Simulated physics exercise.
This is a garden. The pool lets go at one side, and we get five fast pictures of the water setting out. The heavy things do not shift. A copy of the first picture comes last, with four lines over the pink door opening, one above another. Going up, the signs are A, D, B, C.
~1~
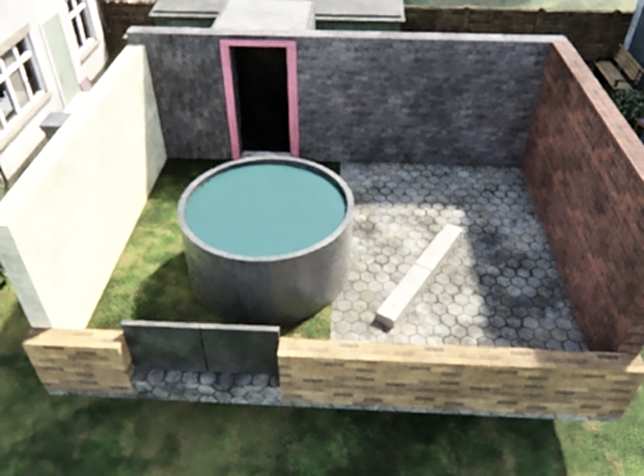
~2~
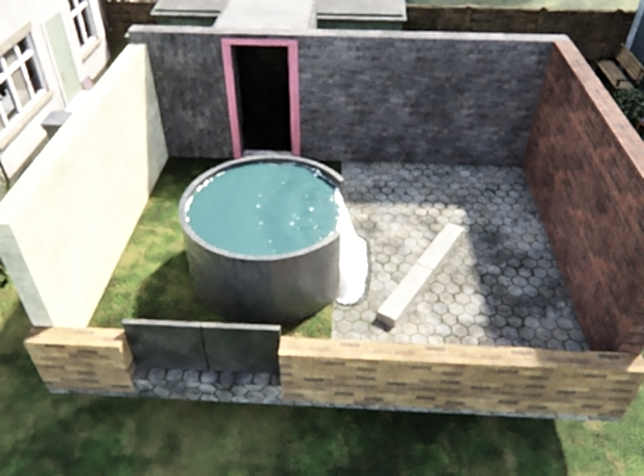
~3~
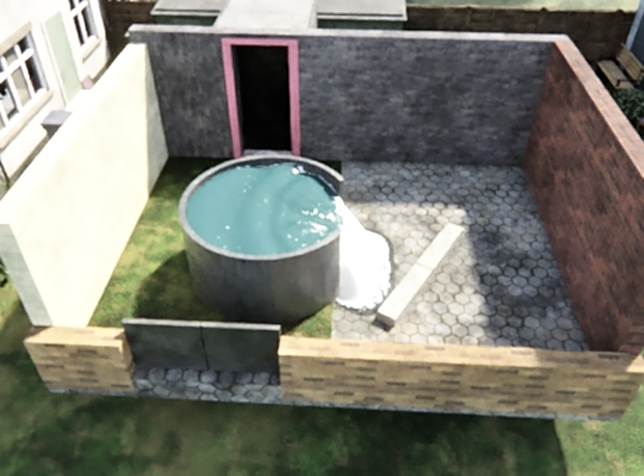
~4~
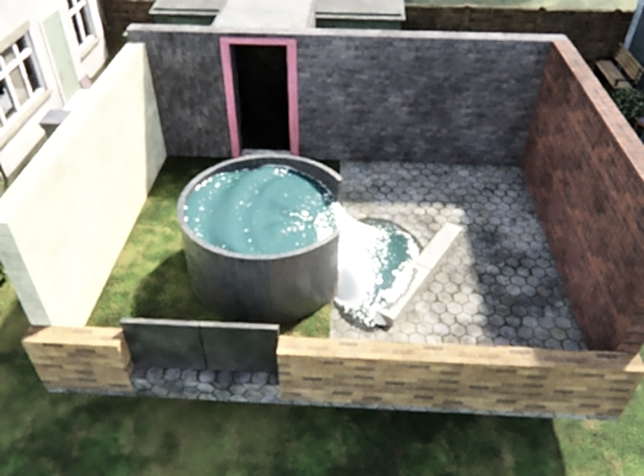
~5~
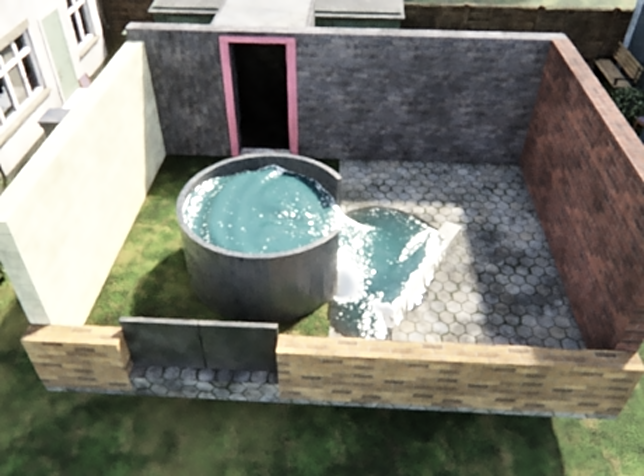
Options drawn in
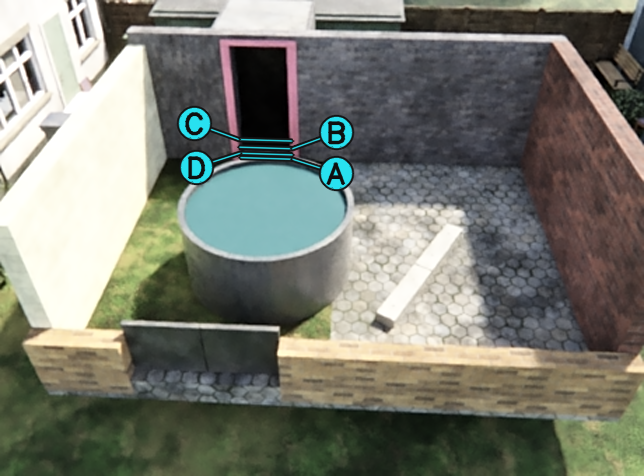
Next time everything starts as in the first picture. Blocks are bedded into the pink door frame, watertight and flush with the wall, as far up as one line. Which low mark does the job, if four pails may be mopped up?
Line D.
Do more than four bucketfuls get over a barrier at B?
No, that is safe.
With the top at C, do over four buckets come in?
No, that is safe.
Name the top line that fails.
A.
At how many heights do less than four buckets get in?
Three of the four.
On the marked copy, A at (266, 158); B at (265, 147); C at (265, 140); D at (266, 154); from the bottom up A, D, B, C.
If A is chosen, about 10 bucketfuls get in.
If B is chosen, nothing gets over.
If C is chosen, nothing gets over.
If D is chosen, a splash gets over, under a bucket.
